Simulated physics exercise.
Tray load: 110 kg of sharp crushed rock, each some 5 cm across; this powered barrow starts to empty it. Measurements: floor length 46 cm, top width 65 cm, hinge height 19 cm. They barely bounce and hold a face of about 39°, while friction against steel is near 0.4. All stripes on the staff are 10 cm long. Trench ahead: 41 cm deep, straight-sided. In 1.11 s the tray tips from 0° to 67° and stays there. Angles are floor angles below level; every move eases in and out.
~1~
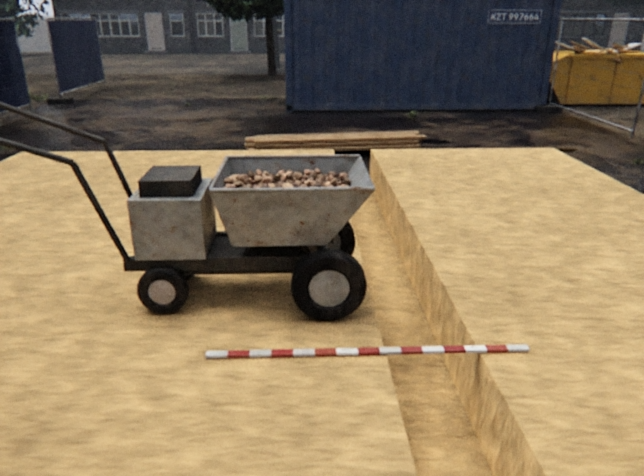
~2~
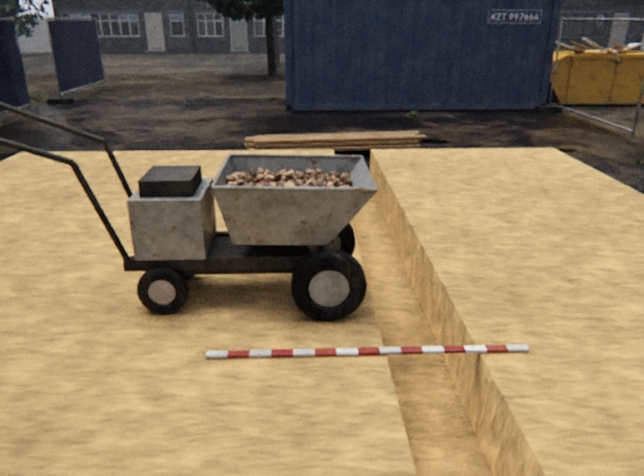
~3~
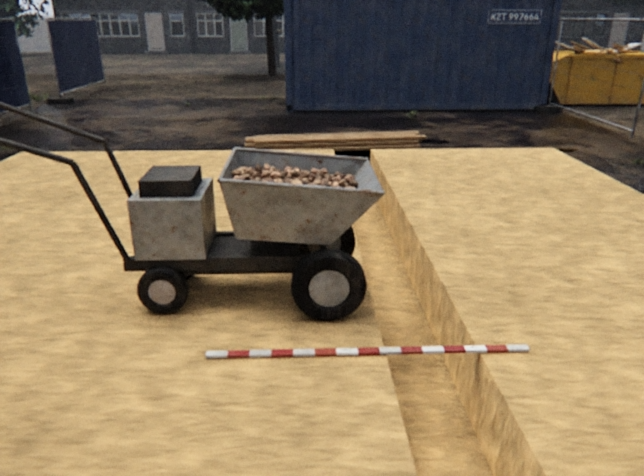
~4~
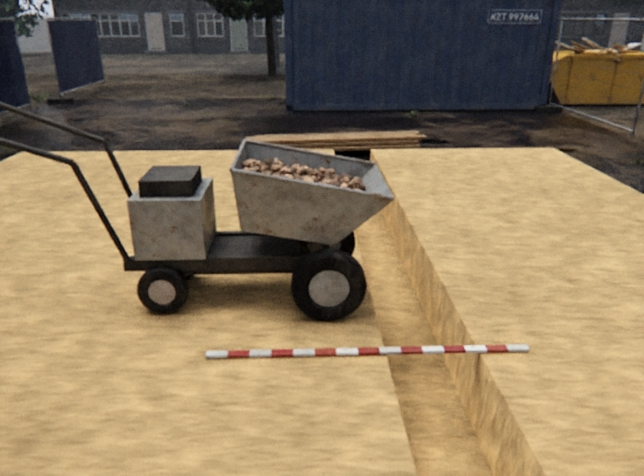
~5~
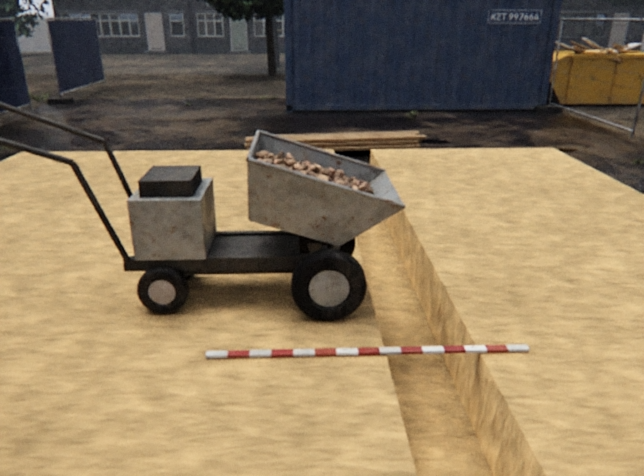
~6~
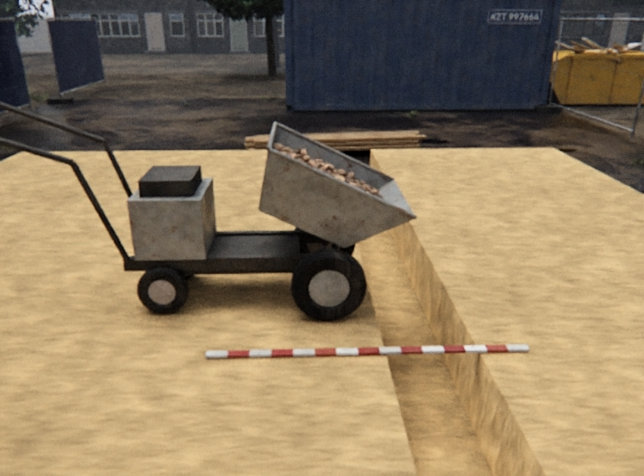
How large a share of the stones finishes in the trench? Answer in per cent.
A share of about 39 per cent.
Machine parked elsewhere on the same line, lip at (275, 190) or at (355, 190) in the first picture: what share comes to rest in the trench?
First spot about 40, second spot about 50 per cent.
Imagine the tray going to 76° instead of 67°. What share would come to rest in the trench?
Then about 70 per cent.
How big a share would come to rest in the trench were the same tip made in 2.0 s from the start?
In that case some 45 per cent.
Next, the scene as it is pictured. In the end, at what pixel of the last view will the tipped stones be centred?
Centre estimate: Around (435, 339).
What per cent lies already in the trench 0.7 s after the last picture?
Some 5 per cent of the load by that point.
Then, 0.4 s after the last picture the floor is at 56°, 100 % in the tray; the foremost stones are at (415, 238).
Then, 0.7 s after the last picture the floor is at 67°, 89 % in the tray, 5 % in the trench, 6 % past the trench; the foremost stones are at (490, 301).
Then, 1.1 s after the last picture the floor is at 67°, 66 % in the tray, 13 % in the trench, 21 % past the trench; the foremost stones are at (541, 296).
Then, 3.0 s after the last picture the floor is at 67°, 39 % in the tray, 39 % in the trench, 22 % past the trench; the foremost stones are at (554, 295).
